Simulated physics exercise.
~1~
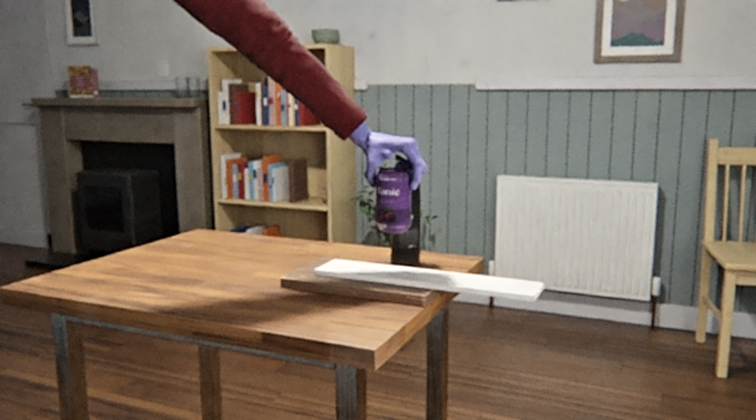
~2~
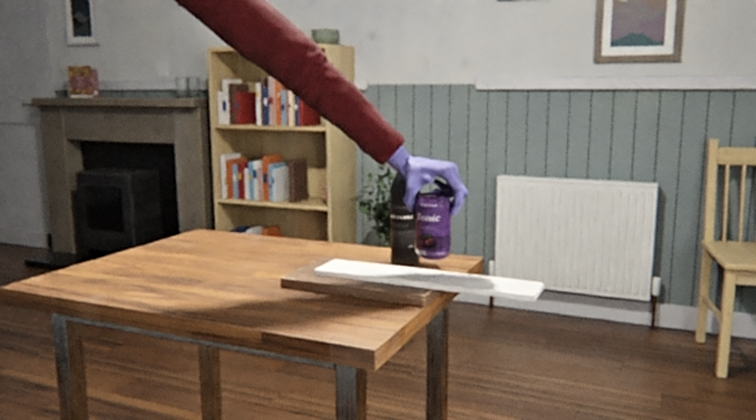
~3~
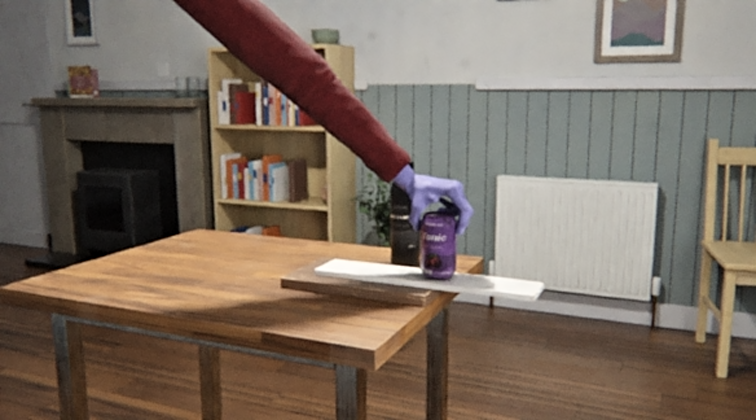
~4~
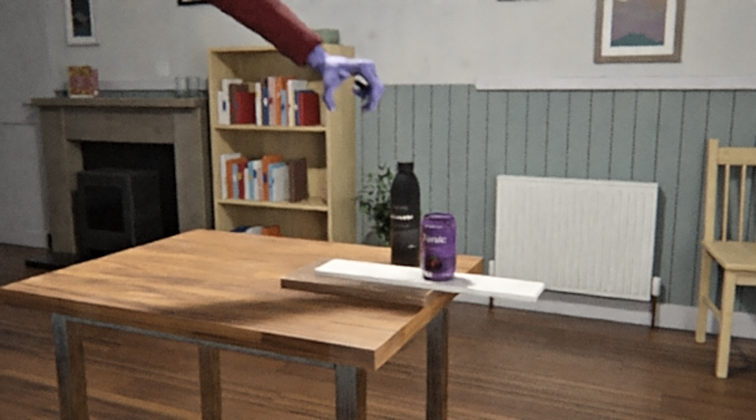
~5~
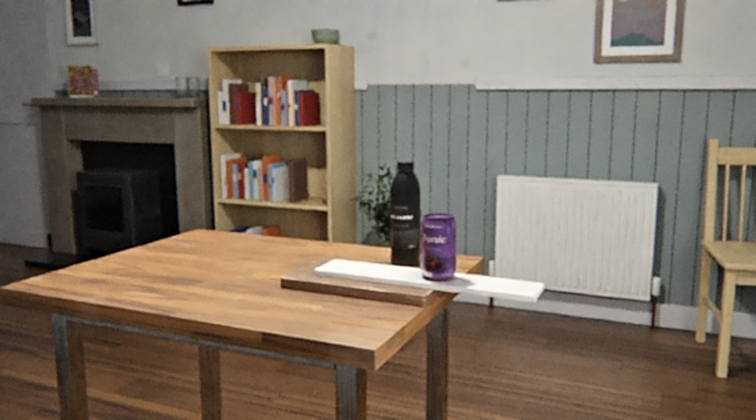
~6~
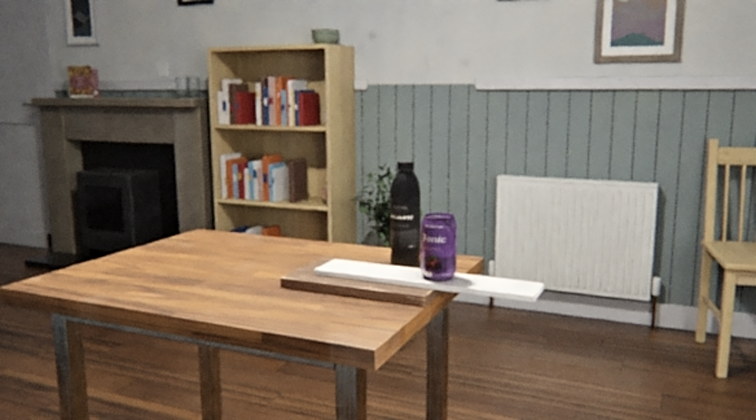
A gloved hand lowered a purple can onto a white board that stuck out past the end of a wooden table, moving it right and down before letting go and drawing back. The can stayed upright and the board stayed put.
